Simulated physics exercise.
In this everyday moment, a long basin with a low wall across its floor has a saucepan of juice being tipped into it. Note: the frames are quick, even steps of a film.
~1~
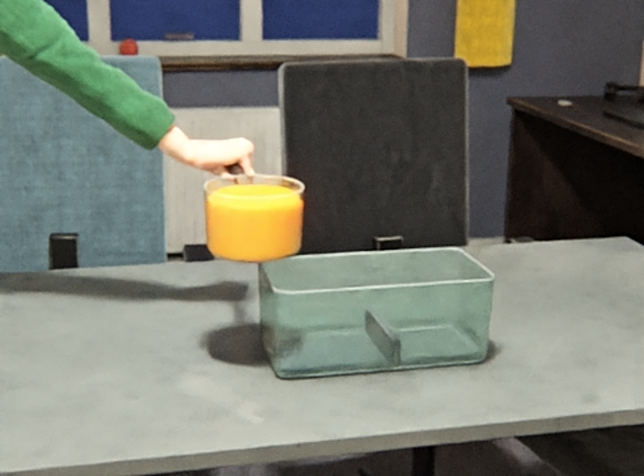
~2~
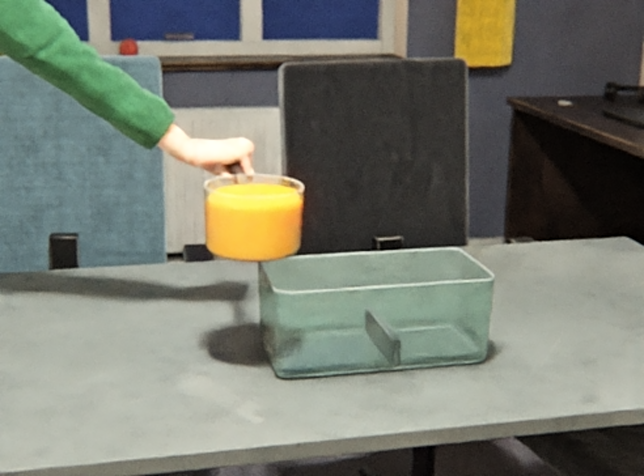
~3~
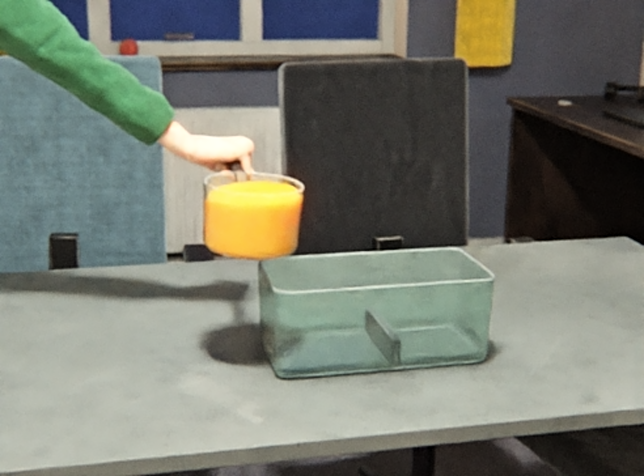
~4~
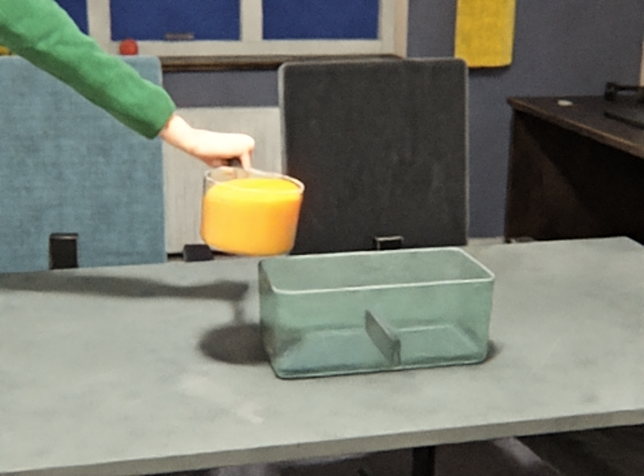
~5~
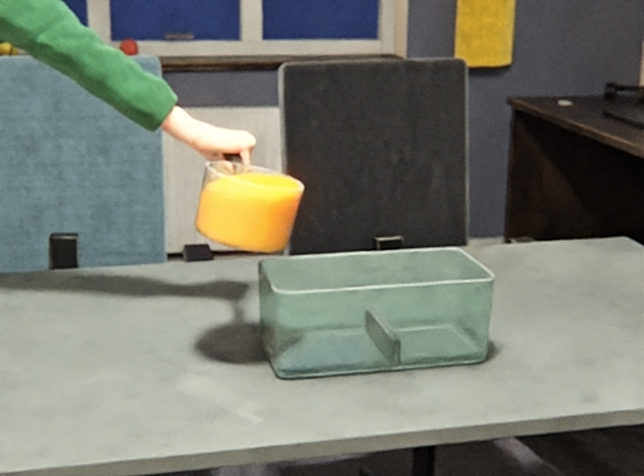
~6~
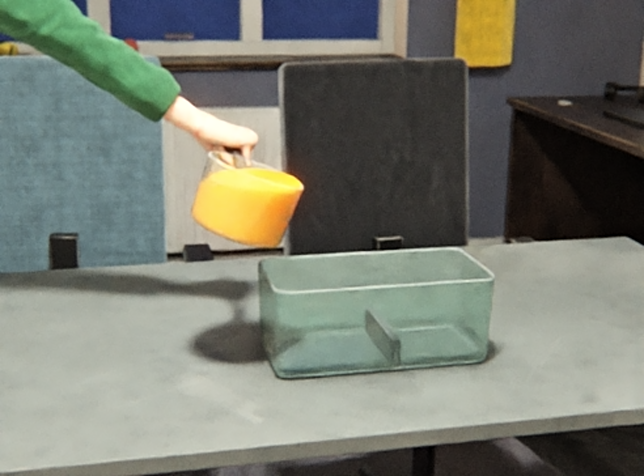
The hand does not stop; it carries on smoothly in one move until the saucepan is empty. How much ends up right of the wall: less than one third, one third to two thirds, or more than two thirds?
One third to two thirds.
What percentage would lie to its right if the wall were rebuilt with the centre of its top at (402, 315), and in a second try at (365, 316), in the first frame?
Estimated: 15 % first, 80 % second.
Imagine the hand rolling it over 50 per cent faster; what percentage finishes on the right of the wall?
Some 50 per cent.
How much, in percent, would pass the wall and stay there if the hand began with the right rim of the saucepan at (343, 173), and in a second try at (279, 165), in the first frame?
The first start yields 75 per cent, the second 35 per cent.
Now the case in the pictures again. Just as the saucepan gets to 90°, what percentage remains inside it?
Amount still in: Approx. 55 %.
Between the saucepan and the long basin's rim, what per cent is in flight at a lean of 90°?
Roughly 40 per cent.
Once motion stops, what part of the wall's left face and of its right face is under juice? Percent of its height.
Once still, it is 40 % on the left and 70 % on the right.
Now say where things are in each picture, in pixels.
The first picture shows tilt 0°; pouring edge (302, 186); surface from (207, 198) to (299, 193); the long basin's rim runs from (266, 277) to (478, 264); the wall's top is at (382, 324).
The second picture shows tilt 1°; pouring edge (302, 186); surface from (207, 197) to (299, 192).
The third picture shows tilt 3°; pouring edge (301, 186); surface from (207, 196) to (299, 190).
The fourth picture shows tilt 8°; pouring edge (301, 186); surface from (205, 194) to (298, 186).
The fifth picture shows tilt 13°; pouring edge (301, 186); surface from (204, 189) to (299, 183).
The sixth picture shows tilt 20°; pouring edge (301, 186); surface from (203, 180) to (300, 179).
A moment on, the saucepan is tipped on its side and 53 per cent is still to pour, 8 is left of the wall and 0 right of it.
Next, the saucepan is tipped right over and 4 per cent is still to pour, 23 is left of the wall and 58 right of it.
Then the saucepan is tipped right over and 0 per cent is still to pour, 41 is left of the wall and 56 right of it.
Later the saucepan is tipped right over and 0 per cent is still to pour, 44 is left of the wall and 54 right of it.
Finally, 44 per cent lies left of the wall, 54 right of it and 2 outside.
